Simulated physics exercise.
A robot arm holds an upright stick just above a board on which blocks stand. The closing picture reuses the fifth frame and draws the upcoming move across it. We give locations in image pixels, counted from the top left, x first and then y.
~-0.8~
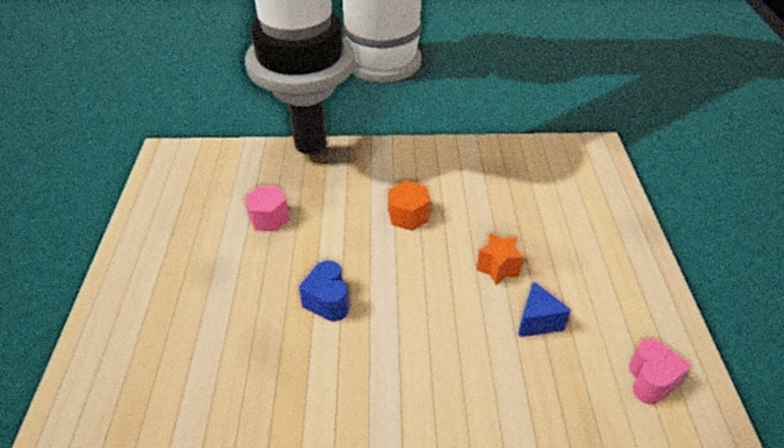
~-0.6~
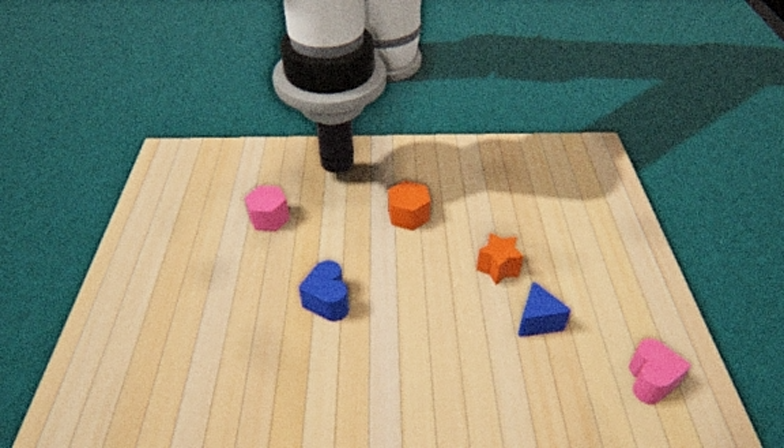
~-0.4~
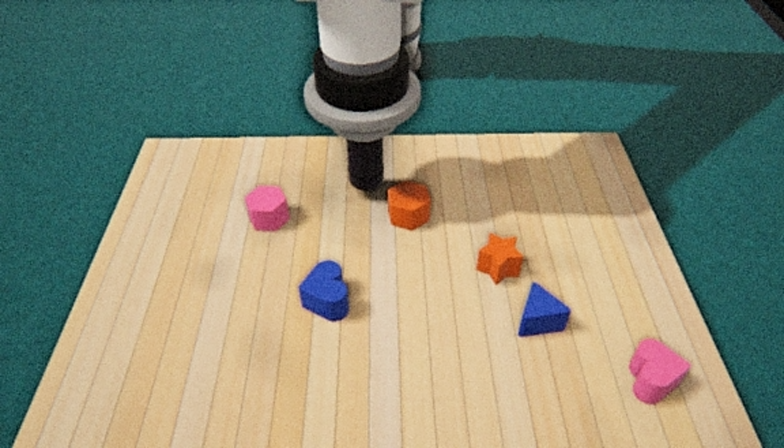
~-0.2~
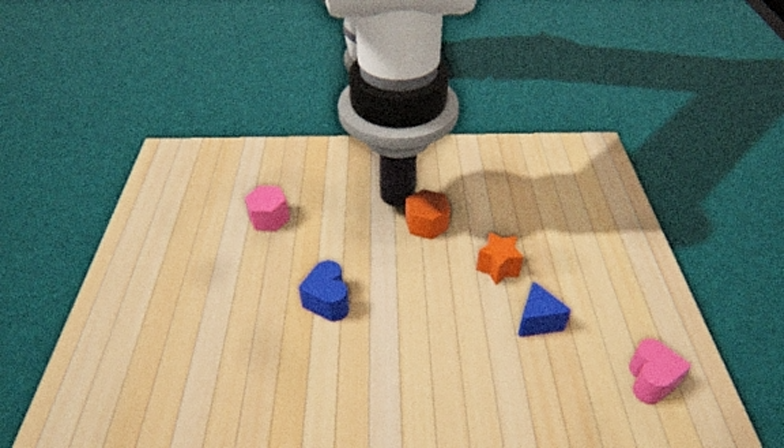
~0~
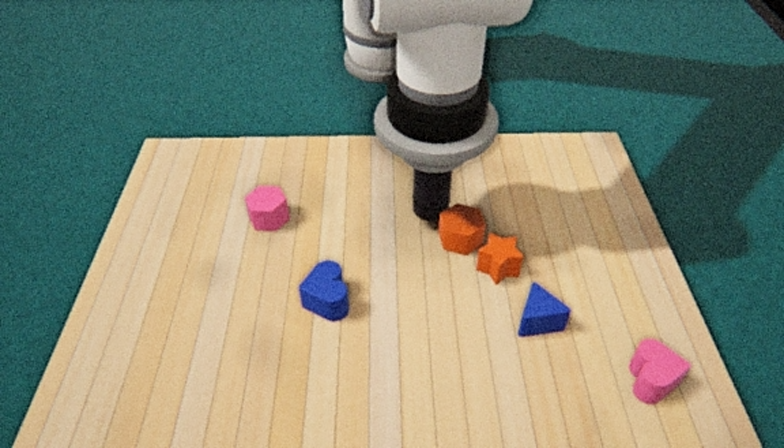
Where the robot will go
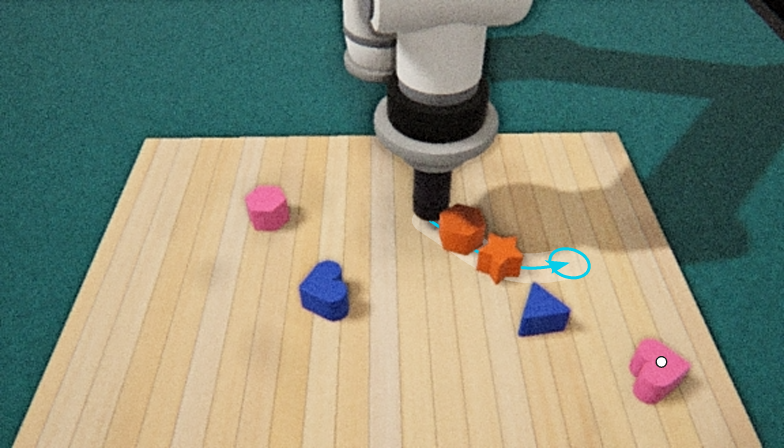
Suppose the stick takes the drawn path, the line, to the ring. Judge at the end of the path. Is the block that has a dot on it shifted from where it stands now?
The answer is no.
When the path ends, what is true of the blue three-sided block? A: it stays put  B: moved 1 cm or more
My pick is B.
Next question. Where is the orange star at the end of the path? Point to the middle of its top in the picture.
Answer: (592, 302).
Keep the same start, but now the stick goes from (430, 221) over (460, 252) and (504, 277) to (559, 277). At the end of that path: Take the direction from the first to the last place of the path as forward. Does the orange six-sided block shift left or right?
To the path's left.
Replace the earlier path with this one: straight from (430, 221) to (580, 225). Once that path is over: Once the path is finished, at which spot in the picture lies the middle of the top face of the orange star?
I'd say the orange star ends with its top centre at (516, 264).
The drawn path runs from (430, 221) by way of (469, 246) and (517, 267) to (569, 263); the dot is on the pink heart block.
The first path, step by step. One third of the way, stick at (471, 236); orange six-sided block at (511, 240), turned 25° anticlockwise; orange star at (532, 267), turned 40° clockwise.
Two thirds of the way, stick at (520, 256); orange six-sided block at (563, 263), turned 20° anticlockwise; orange star at (580, 294), turned 50° clockwise; blue three-sided block at (555, 319), turned 60° clockwise.
At the end, stick at (573, 252); orange six-sided block at (606, 272), turned 30° clockwise; orange star at (592, 302), turned 85° clockwise; blue three-sided block at (557, 320), turned 70° clockwise; pink heart block not moved.
